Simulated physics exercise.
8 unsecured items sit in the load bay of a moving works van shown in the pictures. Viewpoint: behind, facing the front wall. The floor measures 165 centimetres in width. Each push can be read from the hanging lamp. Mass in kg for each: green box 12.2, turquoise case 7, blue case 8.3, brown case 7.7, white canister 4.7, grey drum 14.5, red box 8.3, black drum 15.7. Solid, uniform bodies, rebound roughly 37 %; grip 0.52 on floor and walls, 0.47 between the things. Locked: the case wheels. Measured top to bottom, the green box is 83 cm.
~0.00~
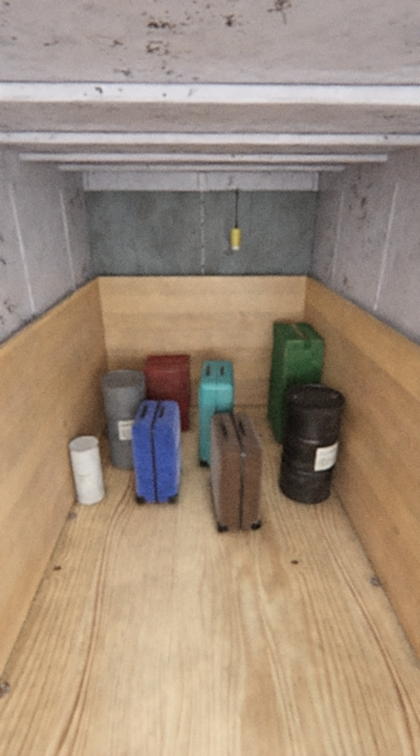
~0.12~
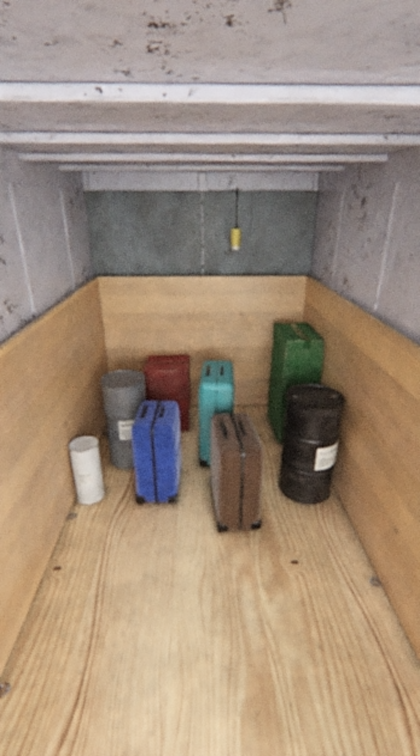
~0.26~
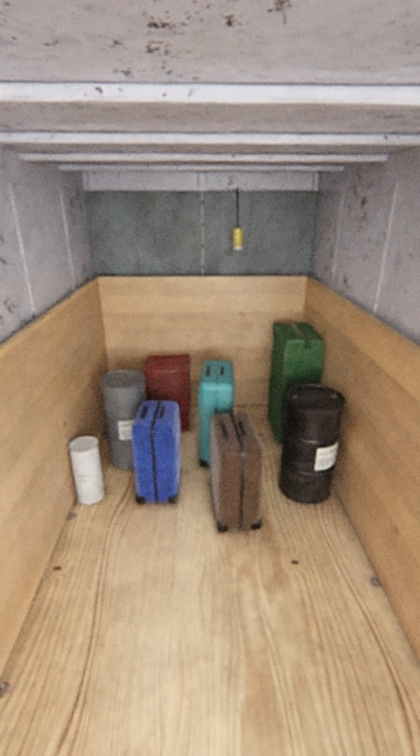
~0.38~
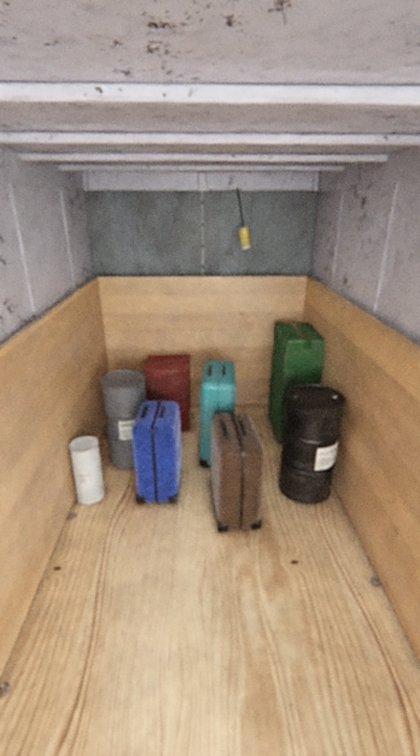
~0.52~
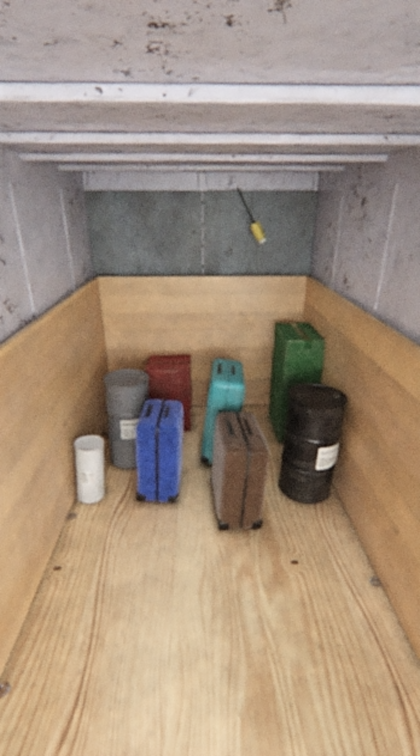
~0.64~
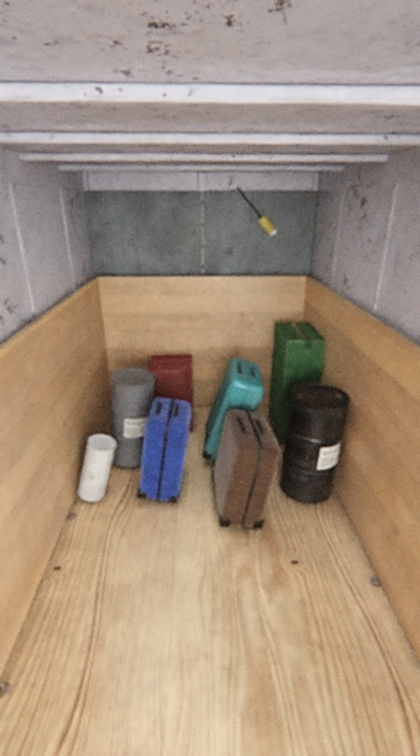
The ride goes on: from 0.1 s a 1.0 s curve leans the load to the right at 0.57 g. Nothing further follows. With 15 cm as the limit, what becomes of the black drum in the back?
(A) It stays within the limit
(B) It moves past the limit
A, it stays within the limit.
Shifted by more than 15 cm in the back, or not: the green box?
Outcome for the green box: In place.
By 0.84 s, load feels 0.57 g right; black drum 3 cm from its spot near (314, 443); white canister tilted 52°; turquoise case tilted 42°.
By 1.34 s, steady run; black drum 3 cm from its spot near (314, 443); white canister tilted 65°; grey drum tilted 52°.
When it is over (4.7 s), lying over in the back, white canister and grey drum; not toppled but over 15 cm from the start, turquoise case and blue case; the other 4 within 15 cm of the start. In the last view, black drum near (314, 443).
